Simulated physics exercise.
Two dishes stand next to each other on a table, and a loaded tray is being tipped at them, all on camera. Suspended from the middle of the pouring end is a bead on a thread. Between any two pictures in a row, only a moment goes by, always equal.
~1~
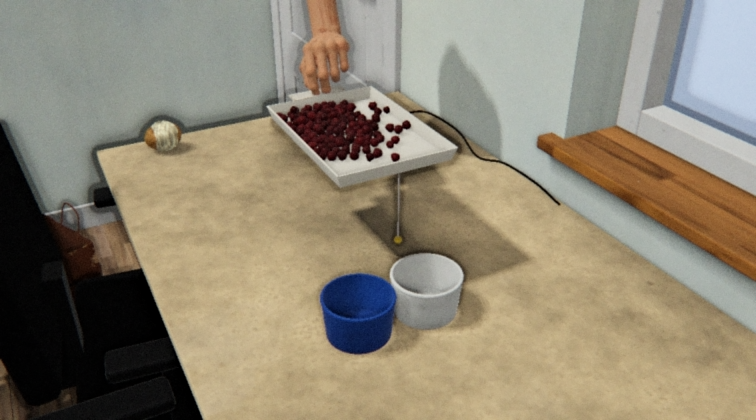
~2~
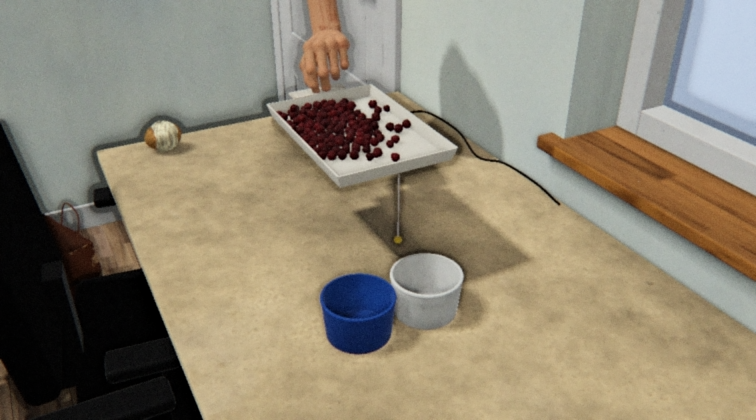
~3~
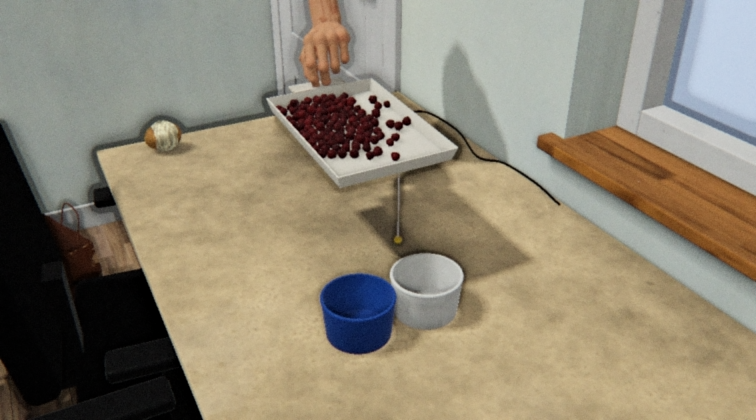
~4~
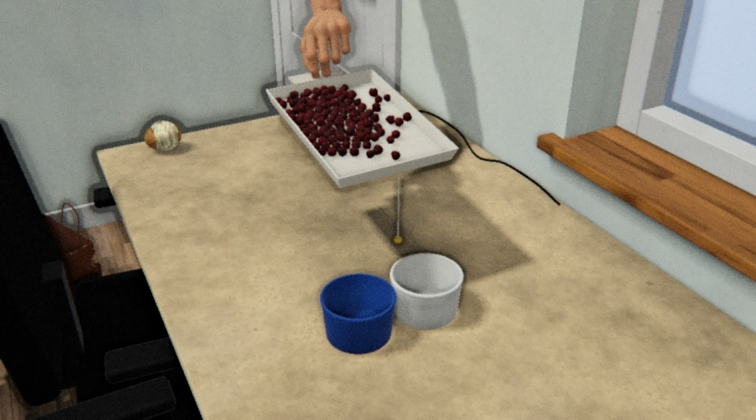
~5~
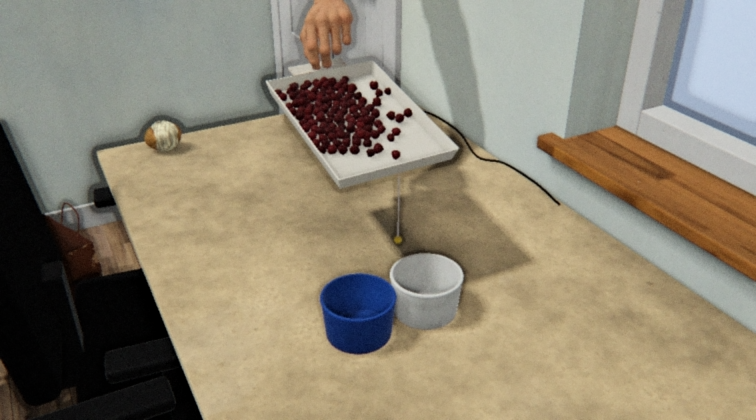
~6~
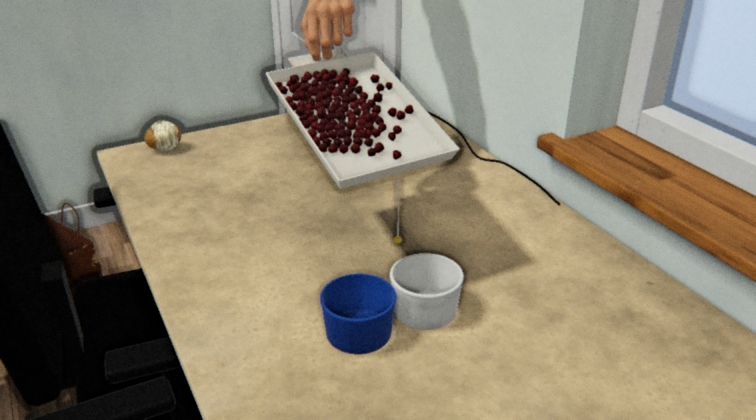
We see a hand at the far end of a white tray of dark red cherries, above a blue dish and a white dish on a table; the hand slowly raises that end, tilting the tray slightly toward the dishes.
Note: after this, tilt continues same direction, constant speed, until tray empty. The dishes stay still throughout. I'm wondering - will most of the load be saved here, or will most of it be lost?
I expect the dishes to end up with the bulk of the load.
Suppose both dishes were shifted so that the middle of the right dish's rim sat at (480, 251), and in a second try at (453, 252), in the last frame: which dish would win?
The dish at left, then the dish at left.
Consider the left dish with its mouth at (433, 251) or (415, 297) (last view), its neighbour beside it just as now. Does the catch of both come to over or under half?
Shy of half, then shy of half.
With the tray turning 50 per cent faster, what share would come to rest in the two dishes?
I'd expect near 80 per cent.
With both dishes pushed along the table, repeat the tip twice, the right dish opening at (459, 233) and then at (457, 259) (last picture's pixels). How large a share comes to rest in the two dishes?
I'd expect some 0 percent, and then some 70 percent.
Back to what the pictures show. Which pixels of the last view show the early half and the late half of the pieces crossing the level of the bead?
The leading part at (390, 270), the rest of it at (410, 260).
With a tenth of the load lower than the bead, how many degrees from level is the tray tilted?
Angle: Close to 90°.
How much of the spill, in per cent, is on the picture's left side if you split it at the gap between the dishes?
About 20 %.
Soon after the last picture, tray tipped steeply; nearly all on the tray; a stray few in the right dish; a stray few in the air.
A little later, tray tipped right over; about a quarter on the tray; about a quarter in the left dish; about a quarter in the right dish; a small part outside both; about a quarter in the air.
Later still, tray tipped past a quarter turn; about a third in the left dish; about a third in the right dish; about a quarter outside both.
At rest, tray tipped past a quarter turn; about a third in the left dish; about a third in the right dish; about a quarter outside both.
